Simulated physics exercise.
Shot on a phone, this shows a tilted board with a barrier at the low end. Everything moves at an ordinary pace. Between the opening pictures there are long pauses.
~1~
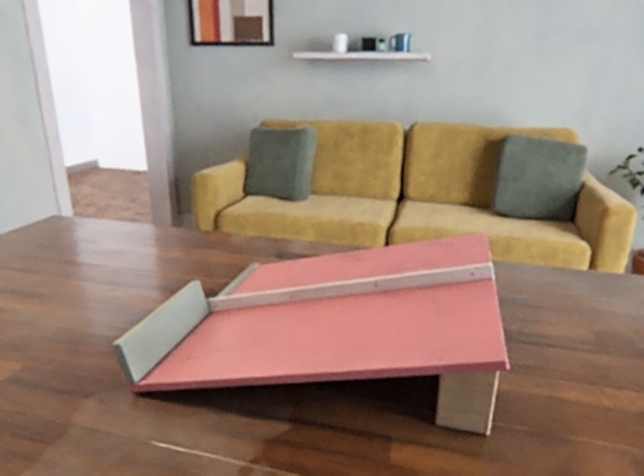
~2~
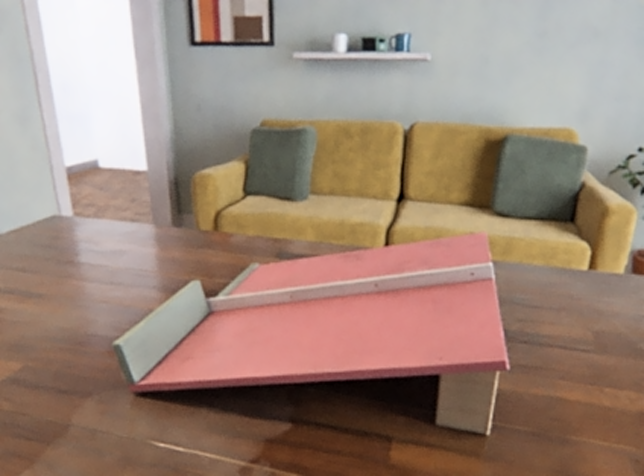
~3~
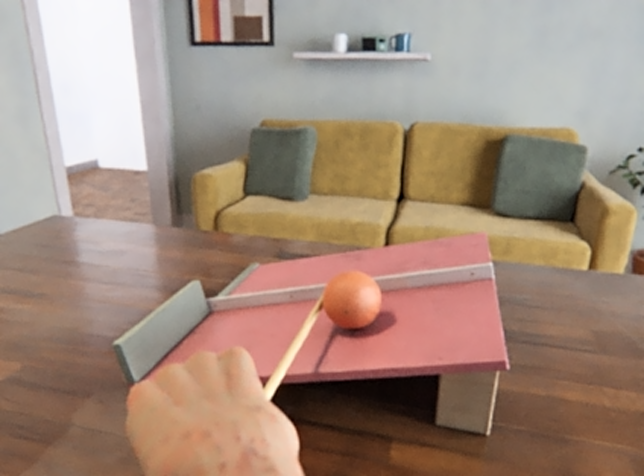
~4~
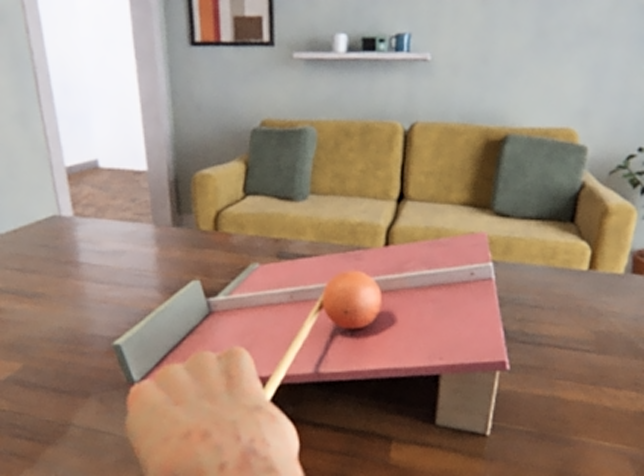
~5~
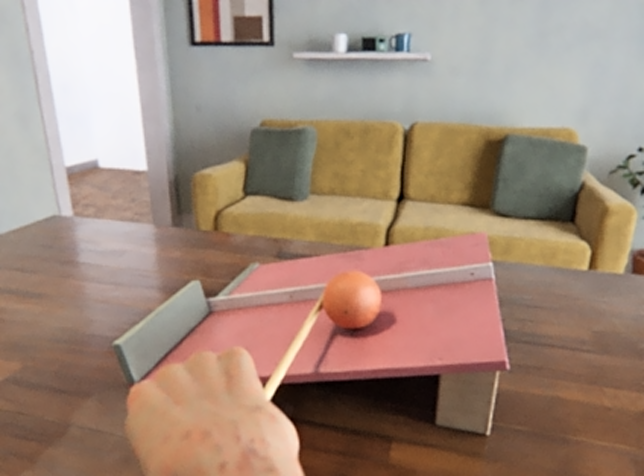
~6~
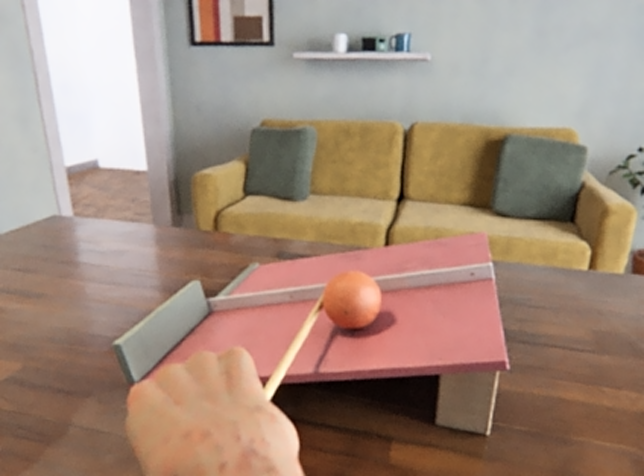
Orange ball held still on a tilted pink board by a hand with a thin stick, after the board sits empty.
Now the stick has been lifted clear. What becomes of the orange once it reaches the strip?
The orange comes to rest against it.
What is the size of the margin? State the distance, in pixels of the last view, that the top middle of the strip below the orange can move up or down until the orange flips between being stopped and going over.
Shift: 24 px, direction down.
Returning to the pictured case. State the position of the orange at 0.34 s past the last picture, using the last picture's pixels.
I'd expect it close to (291, 308) in the last view.
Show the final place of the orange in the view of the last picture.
Looks like it settles somewhere around (192, 319).
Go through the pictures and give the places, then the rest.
Board (331, 282), in the first frame.
Board (331, 282), in the second frame.
Held back by the stick; orange (352, 300); board (331, 282), in the third frame.
Held back by the stick; orange (352, 300); board (331, 282), in the fourth frame.
Held back by the stick; orange (352, 300); board (331, 282), in the fifth frame.
Held back by the stick; orange (352, 300); board (331, 282), in the sixth frame.
Then, 0.34 s on from there, orange rolling on the board near (292, 308).
In the end, the orange stops on the board, near (192, 319).
